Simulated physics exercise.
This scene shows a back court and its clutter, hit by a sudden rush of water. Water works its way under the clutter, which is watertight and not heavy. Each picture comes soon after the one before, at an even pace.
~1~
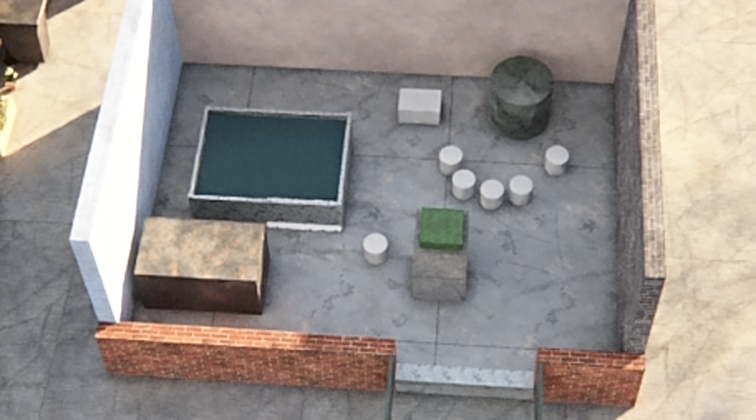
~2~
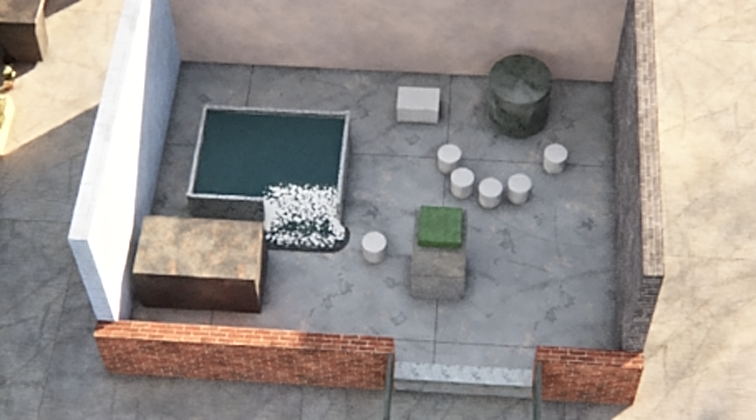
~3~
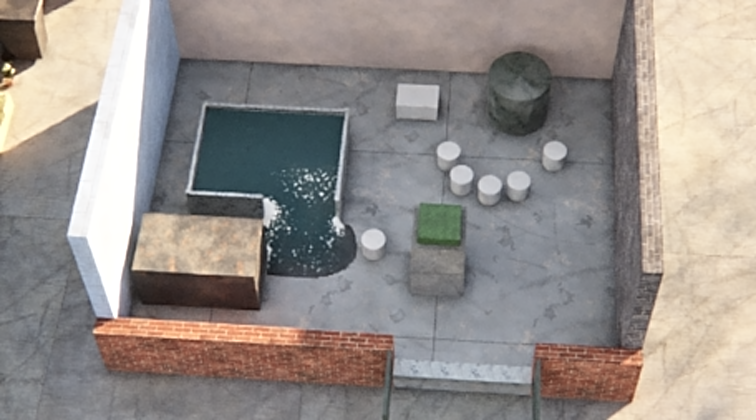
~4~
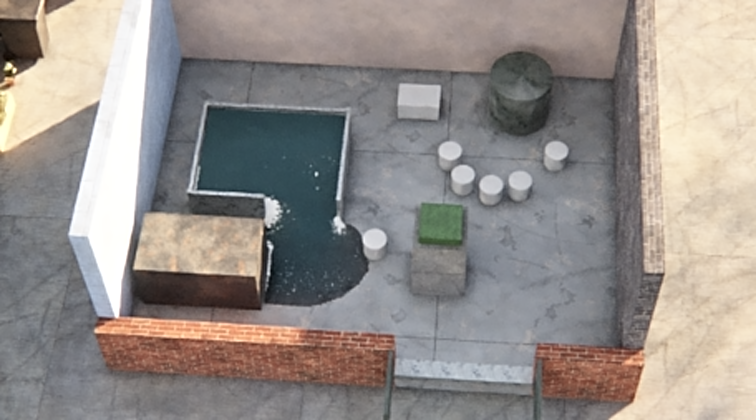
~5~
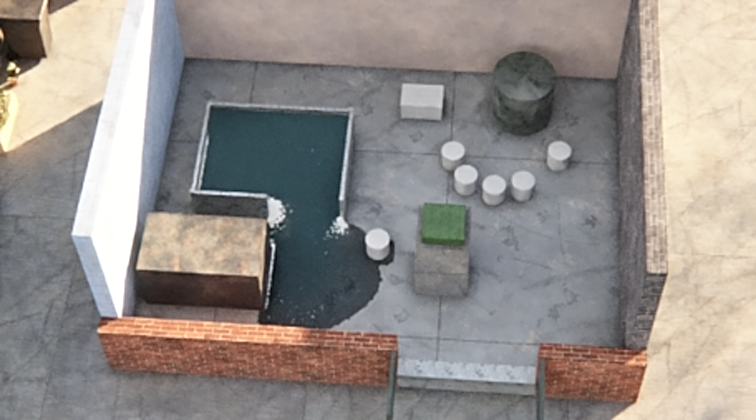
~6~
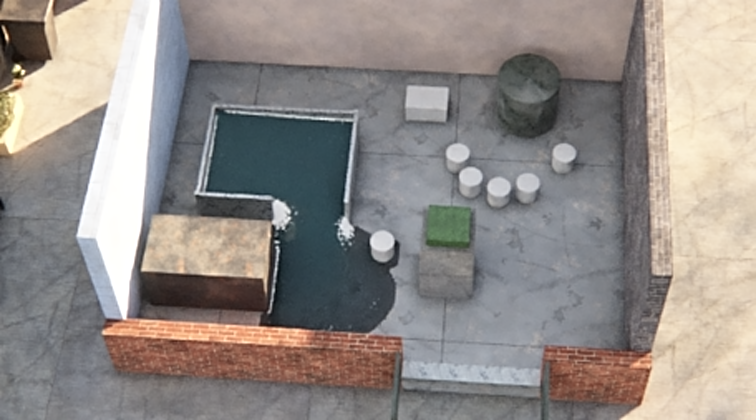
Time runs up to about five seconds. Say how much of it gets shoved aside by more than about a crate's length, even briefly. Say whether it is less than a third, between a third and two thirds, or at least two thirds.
I expect the share pushed well aside to be below one third.
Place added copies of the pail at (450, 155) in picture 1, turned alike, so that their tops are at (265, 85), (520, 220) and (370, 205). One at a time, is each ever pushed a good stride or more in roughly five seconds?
The first sits tight, the second sits tight and the third sits tight.
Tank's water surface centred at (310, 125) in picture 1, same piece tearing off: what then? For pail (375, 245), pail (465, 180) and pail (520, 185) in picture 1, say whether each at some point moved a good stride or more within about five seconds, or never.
In turn: Beyond that mark, under that mark, under that mark.
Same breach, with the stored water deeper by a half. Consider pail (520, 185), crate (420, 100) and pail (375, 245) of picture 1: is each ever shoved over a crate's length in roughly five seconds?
Object 1: Stayed below the mark. Object 2: Stayed below the mark. Object 3: Passed the mark.
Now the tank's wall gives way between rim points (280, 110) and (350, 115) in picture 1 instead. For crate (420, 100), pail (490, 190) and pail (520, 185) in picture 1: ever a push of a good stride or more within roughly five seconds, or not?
In the order asked: Goes the distance, then goes the distance, then goes the distance.
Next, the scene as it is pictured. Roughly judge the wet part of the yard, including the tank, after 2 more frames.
I'd put it at around 25 in a hundred.
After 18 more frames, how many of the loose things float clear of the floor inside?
That would be 0.
A moment on, 0 of 7 are well off their spots; 0 afloat.
Next, 0 of 7 are well off their spots; 0 afloat.
Later, 0 of 7 are well off their spots; 0 afloat.
In the end, 0 of 7 are well off their spots, and 0 have been at some point; 0 afloat.
